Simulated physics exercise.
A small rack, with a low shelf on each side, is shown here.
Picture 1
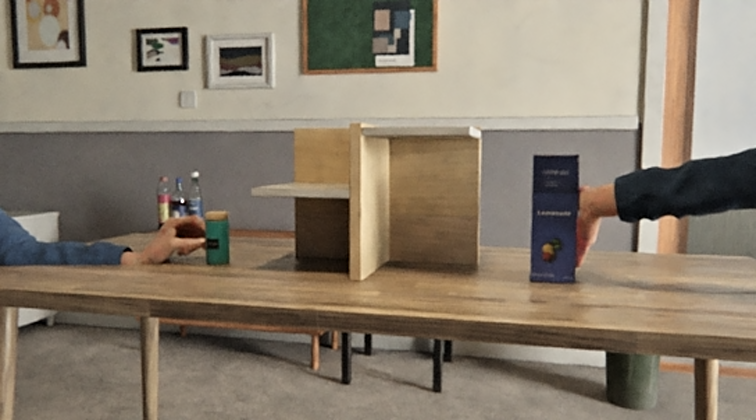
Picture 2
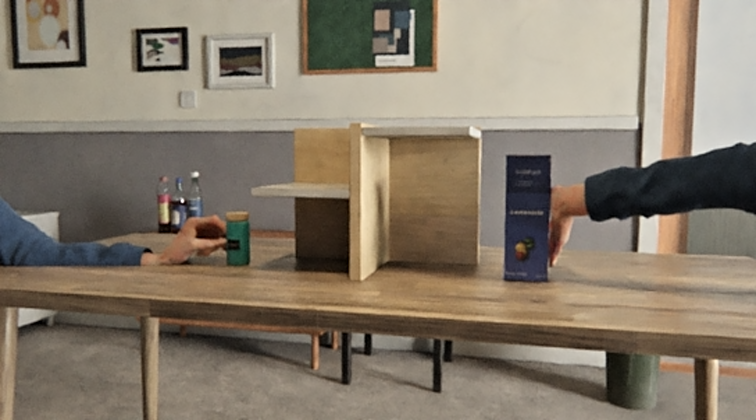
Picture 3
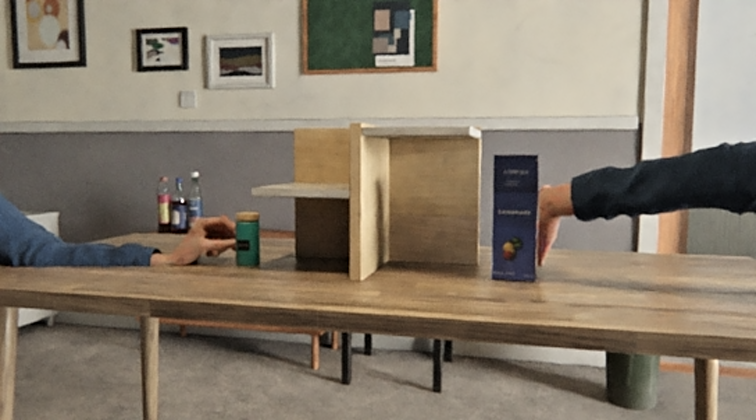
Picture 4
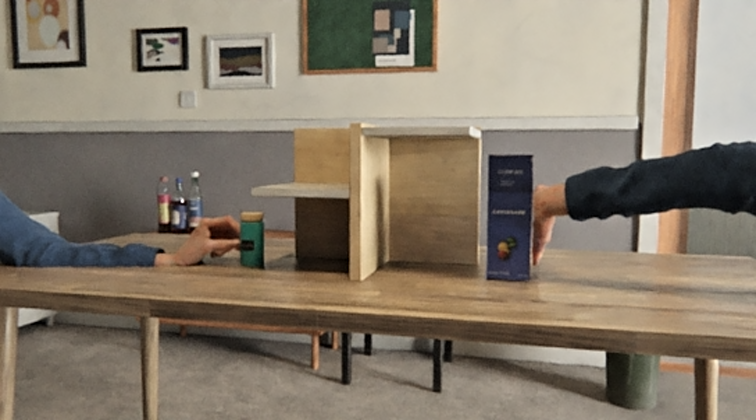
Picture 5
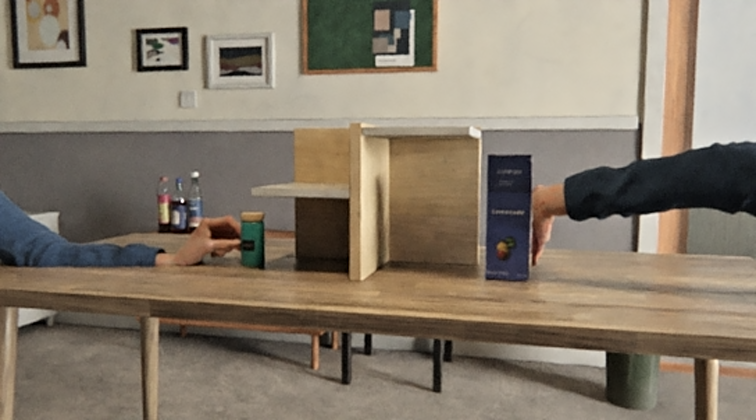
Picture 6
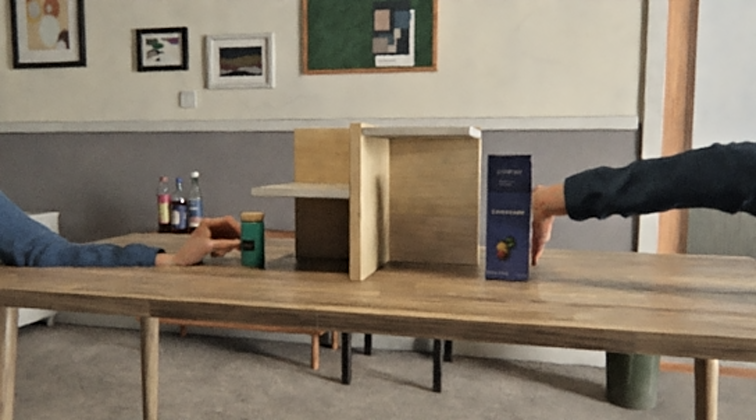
On a wooden table, hands slide a turquoise shaker and blue carton inward toward a rack.
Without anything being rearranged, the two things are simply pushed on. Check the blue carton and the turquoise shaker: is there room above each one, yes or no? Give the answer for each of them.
Blue carton - yes; turquoise shaker - yes.
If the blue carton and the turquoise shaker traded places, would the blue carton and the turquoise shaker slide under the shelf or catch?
Blue carton - blocked; turquoise shaker - clear.
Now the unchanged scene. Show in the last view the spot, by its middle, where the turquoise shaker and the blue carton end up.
The turquoise shaker ends at (291, 241) and the blue carton at (448, 215).
Then, 0.34 s later than the last frame, blue carton sliding up to the opening near (486, 216); turquoise shaker part of the way in near (273, 240).
When it is over, the blue carton slides in, near (447, 215); the turquoise shaker slides in, near (291, 241).
